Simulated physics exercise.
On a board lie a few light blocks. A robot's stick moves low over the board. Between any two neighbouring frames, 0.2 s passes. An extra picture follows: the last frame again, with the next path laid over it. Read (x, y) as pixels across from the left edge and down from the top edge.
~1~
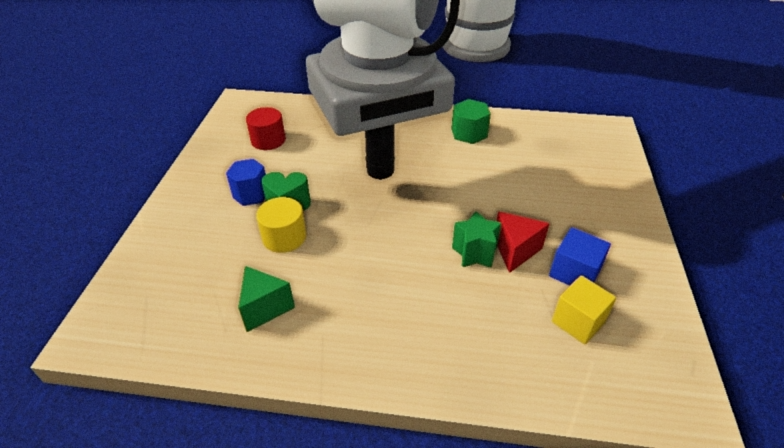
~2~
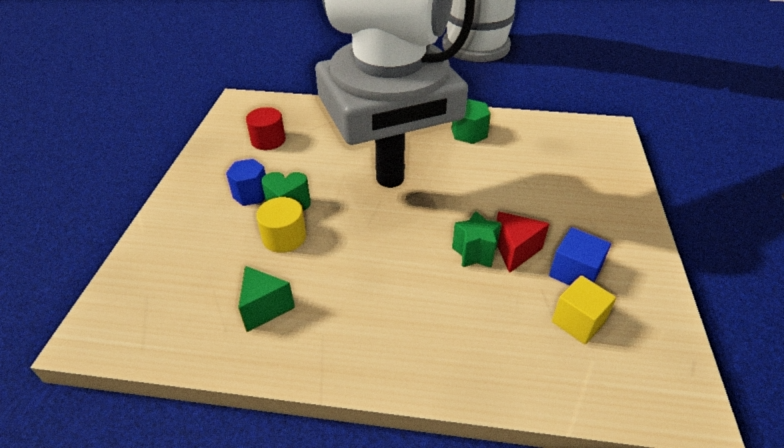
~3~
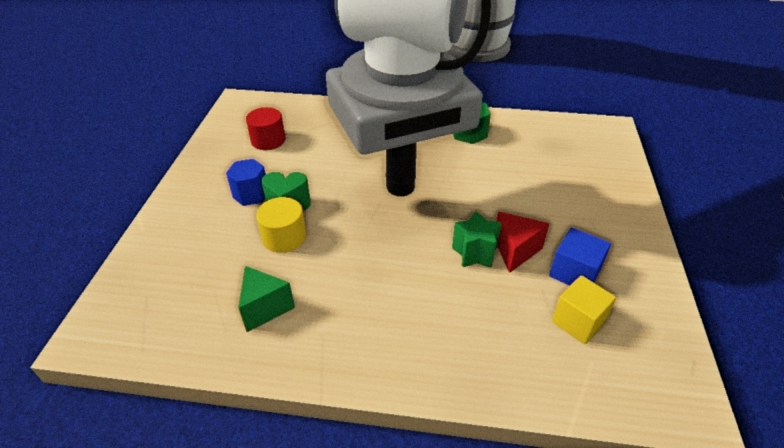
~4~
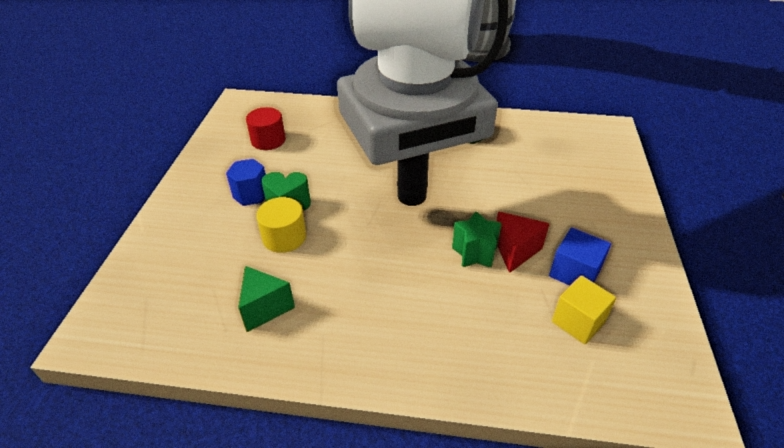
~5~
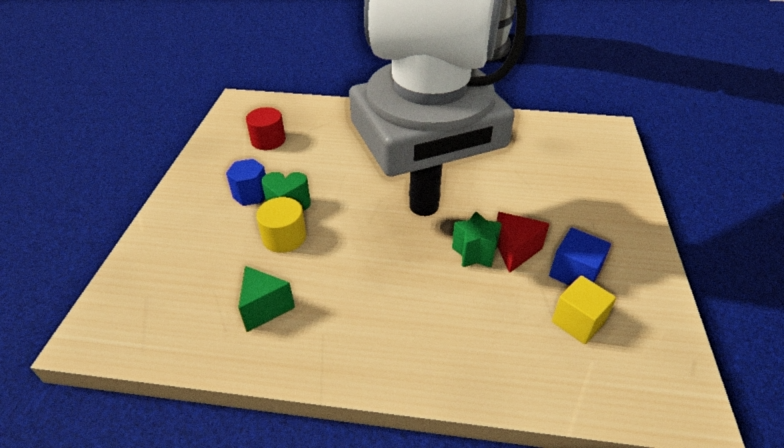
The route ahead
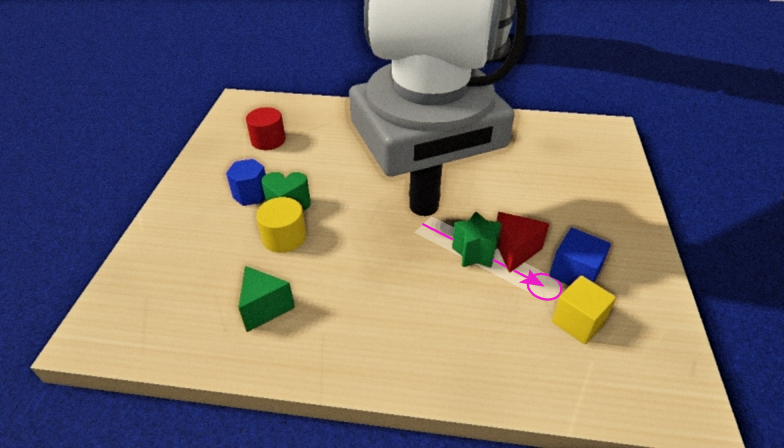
On a wooden board, a robot's stick moves toward a green star block without touching it.
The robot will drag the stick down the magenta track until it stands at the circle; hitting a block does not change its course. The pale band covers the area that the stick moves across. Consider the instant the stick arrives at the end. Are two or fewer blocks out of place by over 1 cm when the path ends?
The answer is no.
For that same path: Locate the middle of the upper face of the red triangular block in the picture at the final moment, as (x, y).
Near (547, 229).
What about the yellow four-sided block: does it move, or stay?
It ends up somewhere else.
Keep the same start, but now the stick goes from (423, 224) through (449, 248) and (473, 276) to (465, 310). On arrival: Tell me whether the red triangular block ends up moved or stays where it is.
When the path is over, the red triangular block has left its spot.
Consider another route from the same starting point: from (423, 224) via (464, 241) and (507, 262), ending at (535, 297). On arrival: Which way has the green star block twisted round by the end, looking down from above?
I'd predict that, seen from above, the green star block rotates clockwise.
The drawn path runs in a line from (423, 224) to (544, 286).
The first path, step by step. One third of the way, stick (463, 227); green star block (490, 235); red triangular block (528, 228).
Two thirds of the way, stick (505, 247); green star block (528, 261); red triangular block (540, 231), turned 25° anticlockwise.
At the end, stick (550, 269); green star block (563, 288), turned 30° clockwise; red triangular block (547, 229), turned 30° anticlockwise; blue four-sided block (588, 247); yellow four-sided block (605, 311).
